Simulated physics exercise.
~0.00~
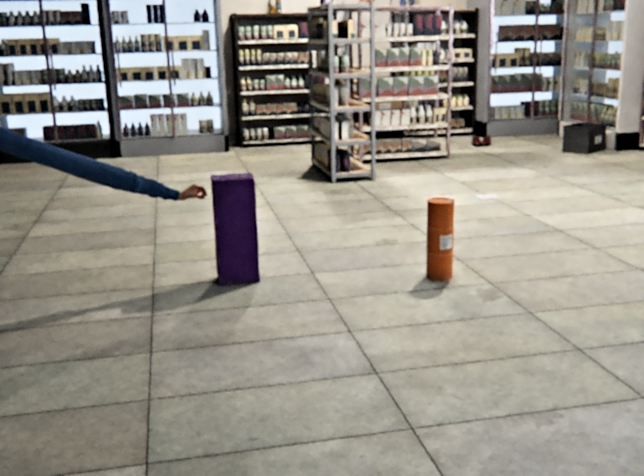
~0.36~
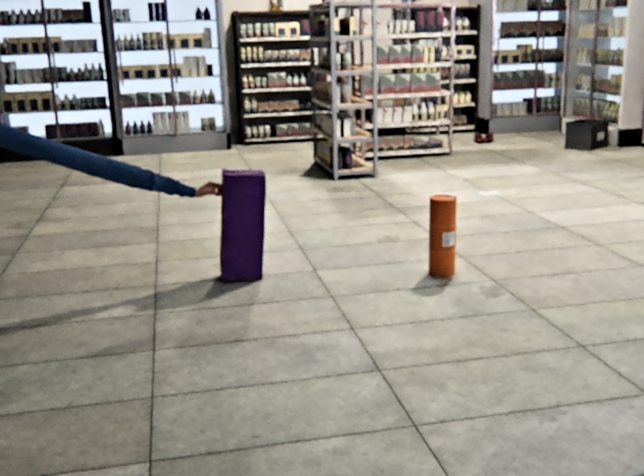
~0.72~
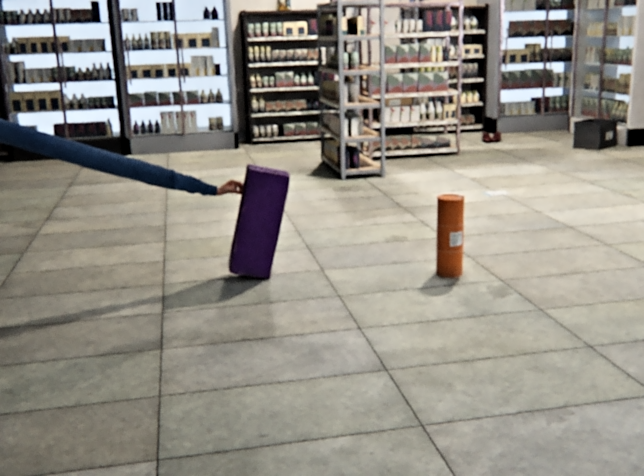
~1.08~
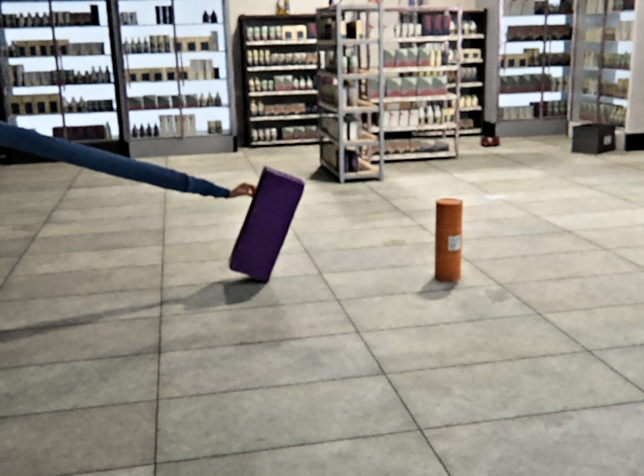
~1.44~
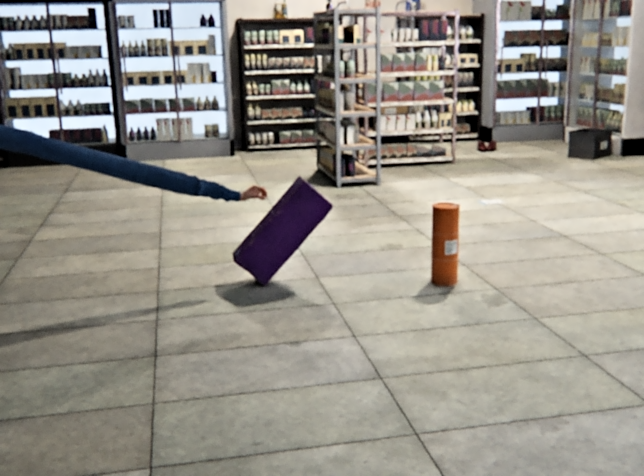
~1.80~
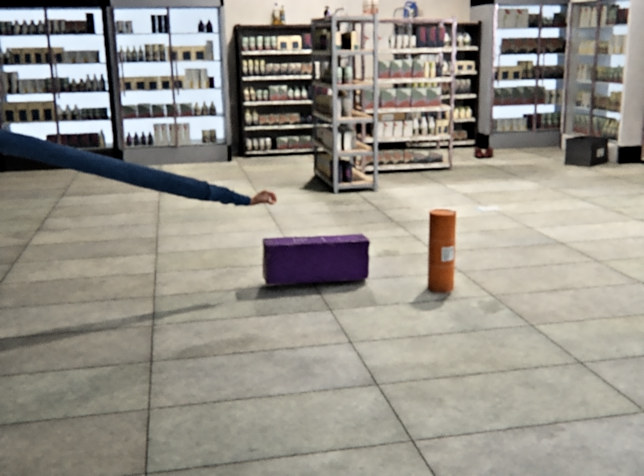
Shop floor with stocked shelves, a hand pushing an upright purple box rightward until it topples onto its side beside an orange canister.
